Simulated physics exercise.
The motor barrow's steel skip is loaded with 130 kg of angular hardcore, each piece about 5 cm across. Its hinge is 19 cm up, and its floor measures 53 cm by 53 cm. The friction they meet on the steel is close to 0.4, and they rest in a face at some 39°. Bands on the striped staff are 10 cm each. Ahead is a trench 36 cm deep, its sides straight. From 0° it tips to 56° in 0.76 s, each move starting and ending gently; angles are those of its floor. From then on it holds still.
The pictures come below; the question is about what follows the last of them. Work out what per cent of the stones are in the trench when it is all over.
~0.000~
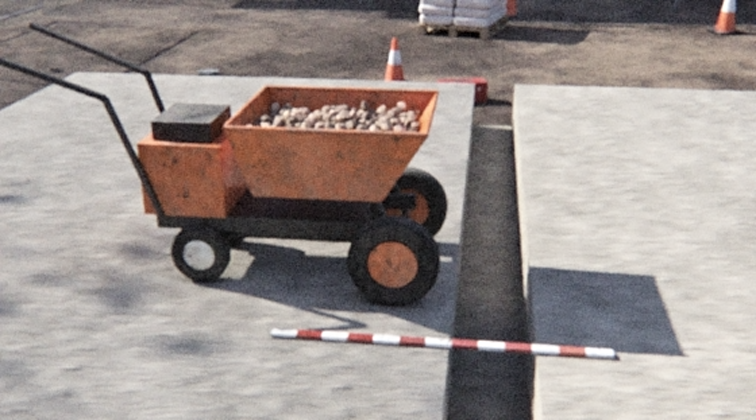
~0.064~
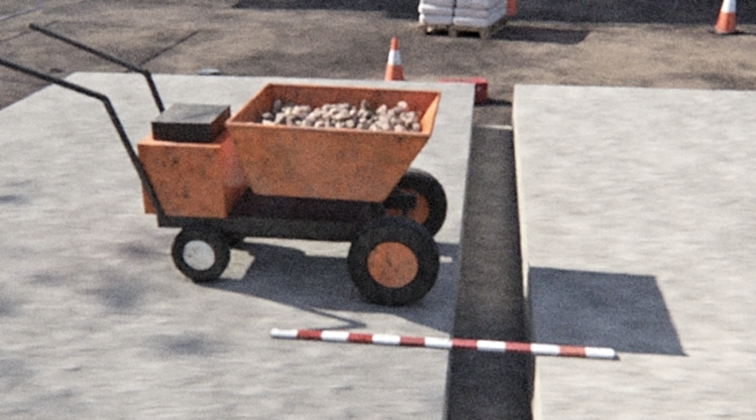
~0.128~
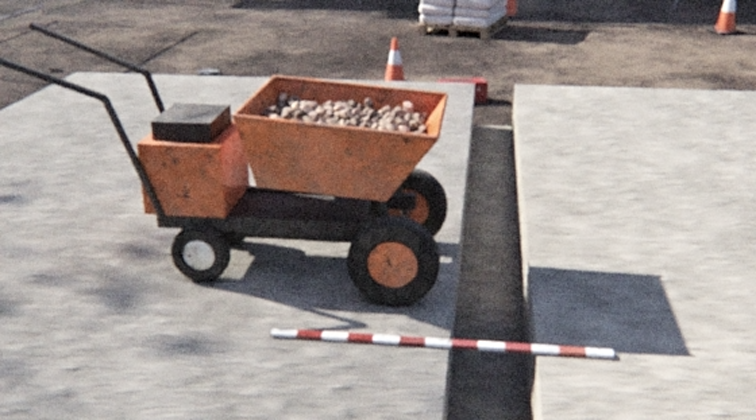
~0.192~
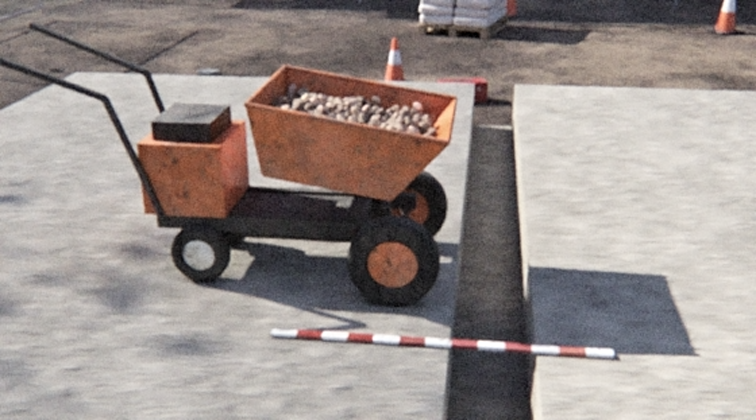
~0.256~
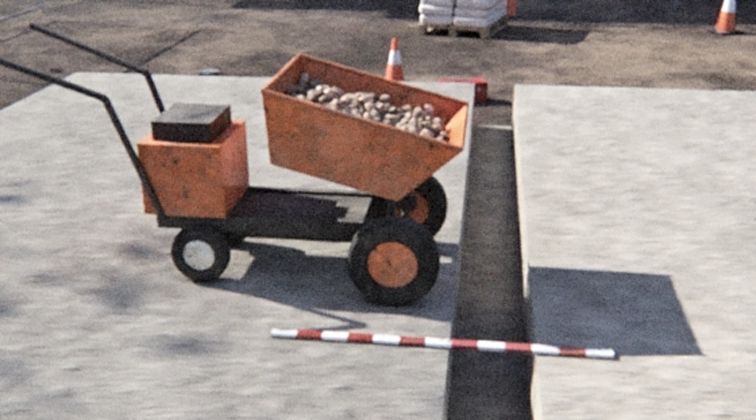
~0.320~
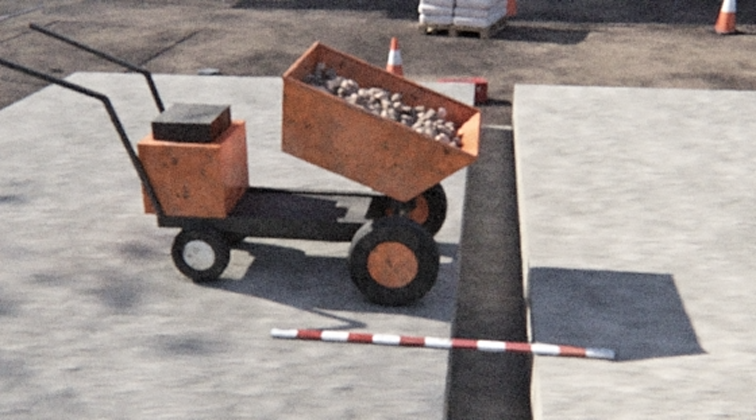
It comes to roughly 2 per cent.
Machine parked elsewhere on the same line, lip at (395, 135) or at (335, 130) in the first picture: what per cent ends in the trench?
5 % and 20 %.
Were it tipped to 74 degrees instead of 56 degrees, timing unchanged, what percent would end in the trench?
Expect roughly 15 per cent.
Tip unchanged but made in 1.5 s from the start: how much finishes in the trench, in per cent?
I'd put it at roughly 0 per cent.
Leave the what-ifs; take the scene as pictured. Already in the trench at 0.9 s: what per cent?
Around 0 per cent of it, at that instant.
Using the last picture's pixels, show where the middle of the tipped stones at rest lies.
Look at roughly (580, 281).
After 0.6 s the floor is at 47°; 100 % in the skip; the foremost stones are at (497, 176).
After 0.9 s the floor is at 56°; 97 % in the skip, 1 % in the trench, 3 % past the trench; the foremost stones are at (564, 236).
After 1.2 s the floor is at 56°; 84 % in the skip, 1 % in the trench, 16 % past the trench; the foremost stones are at (659, 284).
After 3.2 s the floor is at 56°; 78 % in the skip, 2 % in the trench, 21 % past the trench; the foremost stones are at (721, 295).
